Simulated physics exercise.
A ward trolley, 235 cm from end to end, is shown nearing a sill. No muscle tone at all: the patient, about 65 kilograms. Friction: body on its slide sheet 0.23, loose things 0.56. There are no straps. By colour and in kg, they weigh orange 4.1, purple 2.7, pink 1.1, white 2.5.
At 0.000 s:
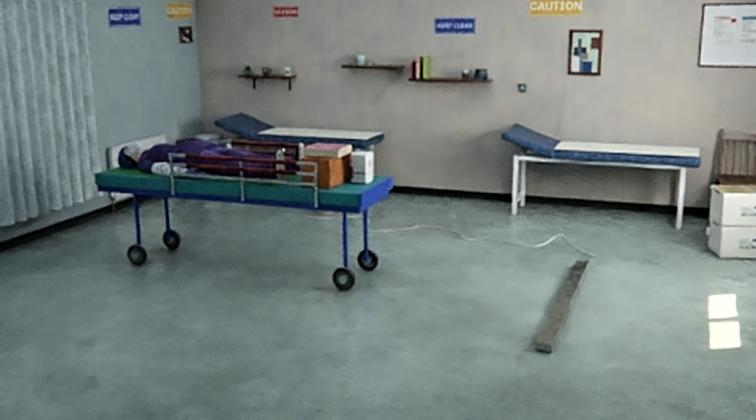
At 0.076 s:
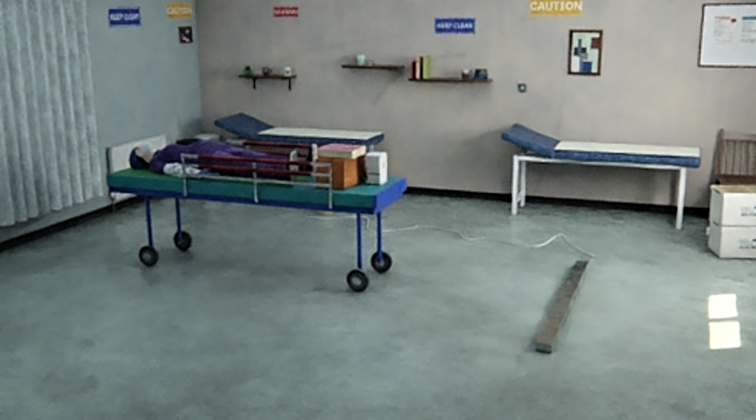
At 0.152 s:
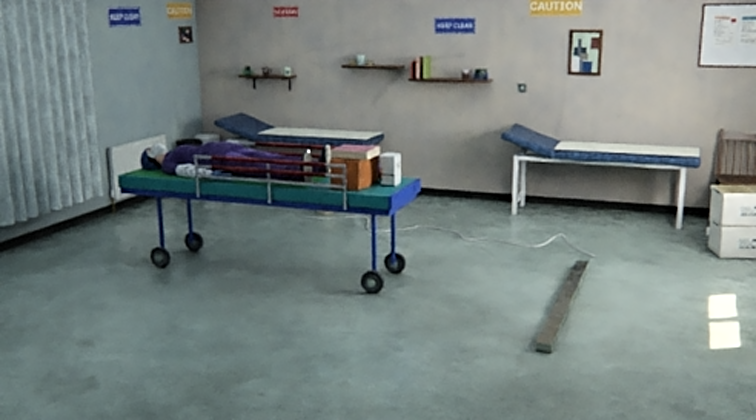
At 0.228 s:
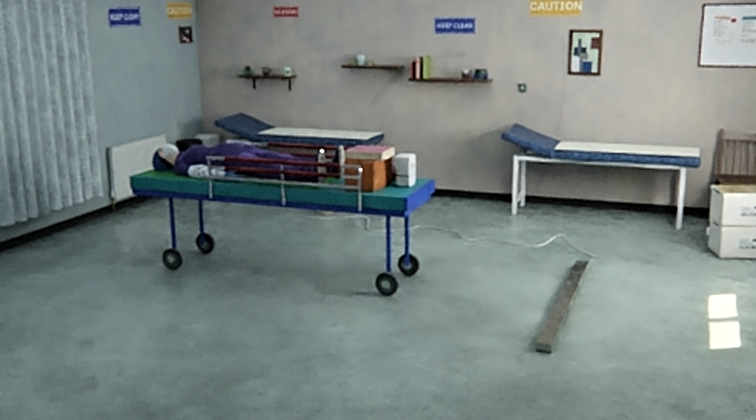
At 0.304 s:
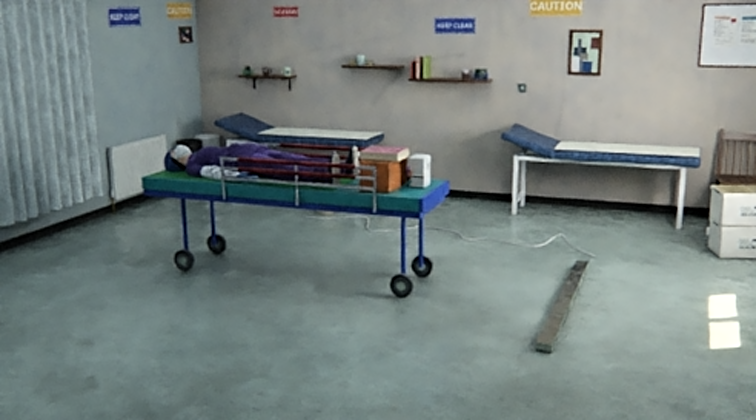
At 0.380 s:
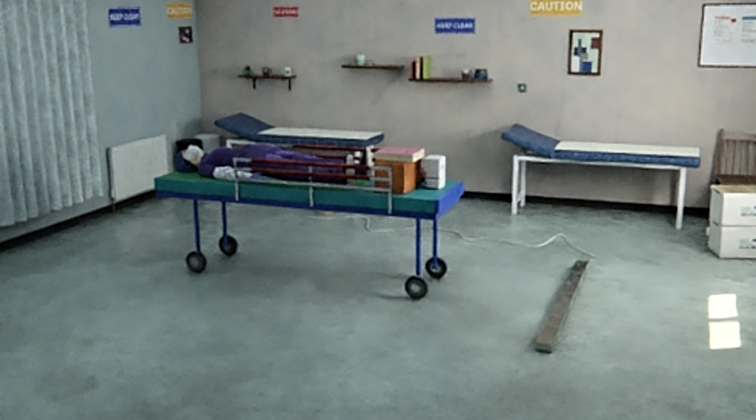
A wheeled trolley carrying a lying figure and boxes rolls right across the room.
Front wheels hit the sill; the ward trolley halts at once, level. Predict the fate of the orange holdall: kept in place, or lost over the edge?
Kept in place.
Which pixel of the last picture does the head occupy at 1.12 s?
(312, 170).
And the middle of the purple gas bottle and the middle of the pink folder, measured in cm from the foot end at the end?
Purple gas bottle, 0 centimetres short; pink folder, 10 centimetres short.
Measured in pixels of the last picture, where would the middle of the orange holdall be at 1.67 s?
At that time it is near pixel (559, 184) in the last view.
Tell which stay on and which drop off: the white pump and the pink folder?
The white pump comes off, while the pink folder keeps its spot.
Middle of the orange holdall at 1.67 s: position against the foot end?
About 15 cm short.
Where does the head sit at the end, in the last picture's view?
Somewhere about (346, 172) in the last picture.
Contact comes at 0.97 s.
After 1.12 s the orange holdall is 23 cm short of the foot end, tilted 0°, near (544, 183) in the last picture's view.
After 1.37 s the orange holdall is 17 cm short of the foot end, tilted 0°, near (553, 183) in the last picture's view; the purple gas bottle 6 cm short of the foot end, tilted 5°.
After 1.67 s the orange holdall is 13 cm short of the foot end, tilted 0°, near (559, 184) in the last picture's view.
When all is still (1.9 s), orange holdall stays on; purple gas bottle stays on; pink folder stays on; white pump drops off; left ankle stops short of the foot end.
